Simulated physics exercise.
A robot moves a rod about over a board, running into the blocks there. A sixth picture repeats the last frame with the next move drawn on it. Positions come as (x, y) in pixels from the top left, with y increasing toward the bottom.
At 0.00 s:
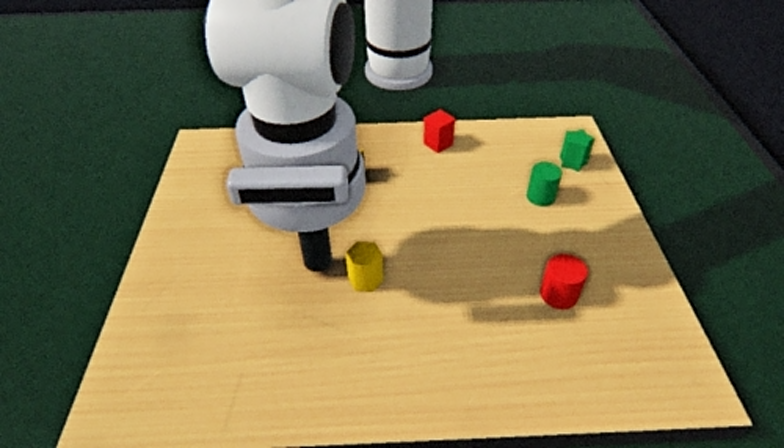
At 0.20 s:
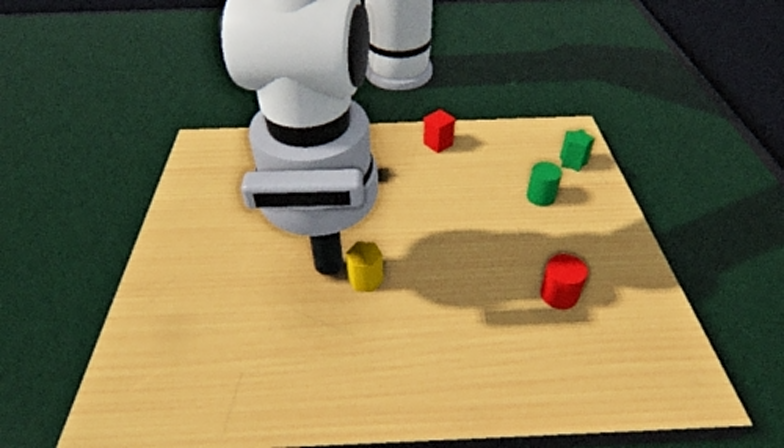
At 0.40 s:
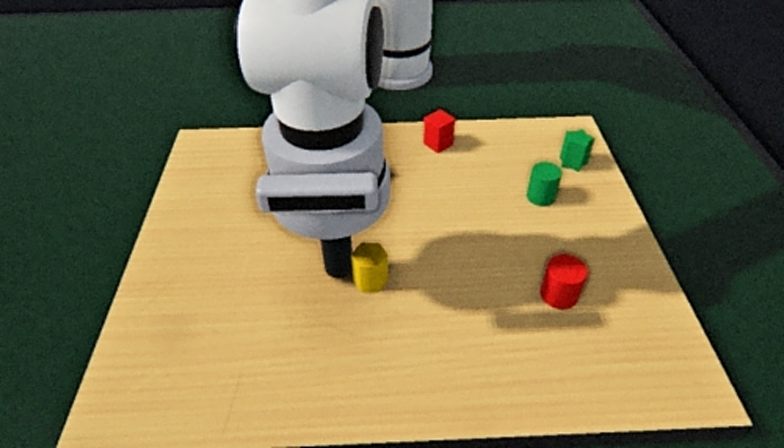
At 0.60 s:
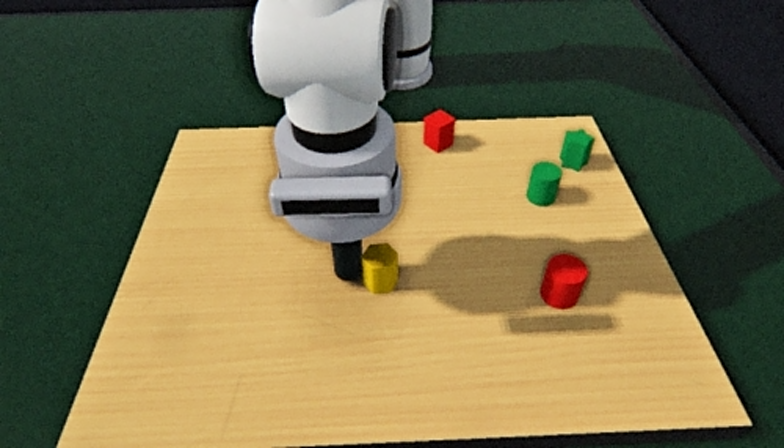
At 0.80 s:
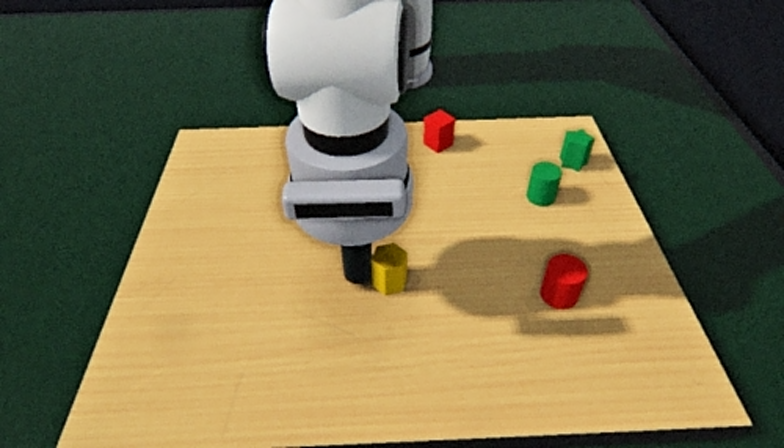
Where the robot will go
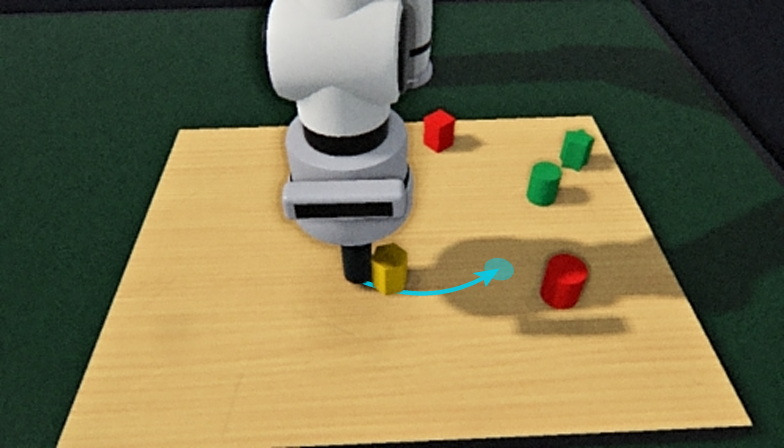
The clip shows a robot arm moving a black rod rightward over a wooden board until it meets a yellow hexagonal block and pushes it a short way right, while the red and green blocks stay still.
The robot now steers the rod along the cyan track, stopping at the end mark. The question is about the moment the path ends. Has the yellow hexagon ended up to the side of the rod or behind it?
In short: No.
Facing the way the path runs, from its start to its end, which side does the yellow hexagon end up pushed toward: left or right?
The shift is leftward.
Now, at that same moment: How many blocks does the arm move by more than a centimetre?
The number will come to 1.
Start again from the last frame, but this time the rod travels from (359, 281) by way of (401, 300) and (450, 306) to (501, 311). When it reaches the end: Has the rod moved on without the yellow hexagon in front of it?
Going by the path, yes.
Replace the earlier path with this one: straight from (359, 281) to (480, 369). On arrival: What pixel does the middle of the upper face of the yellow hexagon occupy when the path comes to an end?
It sits at (413, 260).
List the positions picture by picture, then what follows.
The first picture shows rod's lower end at (318, 261); yellow hexagon at (364, 253); red disc at (568, 268).
The second picture shows rod at (329, 265); blocks still.
The third picture shows rod at (339, 268); yellow hexagon at (369, 254).
The fourth picture shows rod at (349, 270); yellow hexagon at (380, 255).
The fifth picture shows rod at (358, 273); yellow hexagon at (389, 255); red disc at (568, 268).
Drawn move, from (359, 281) via (407, 293) and (458, 288), ending at (499, 269).
What follows on the original path. One third of the way, rod at (409, 285); yellow hexagon at (439, 256), turned 50° anticlockwise.
Two thirds of the way, rod at (460, 281); yellow hexagon at (486, 246), turned 80° anticlockwise.
At the end, rod at (501, 262); yellow hexagon at (521, 224), turned 105° anticlockwise; red disc still.
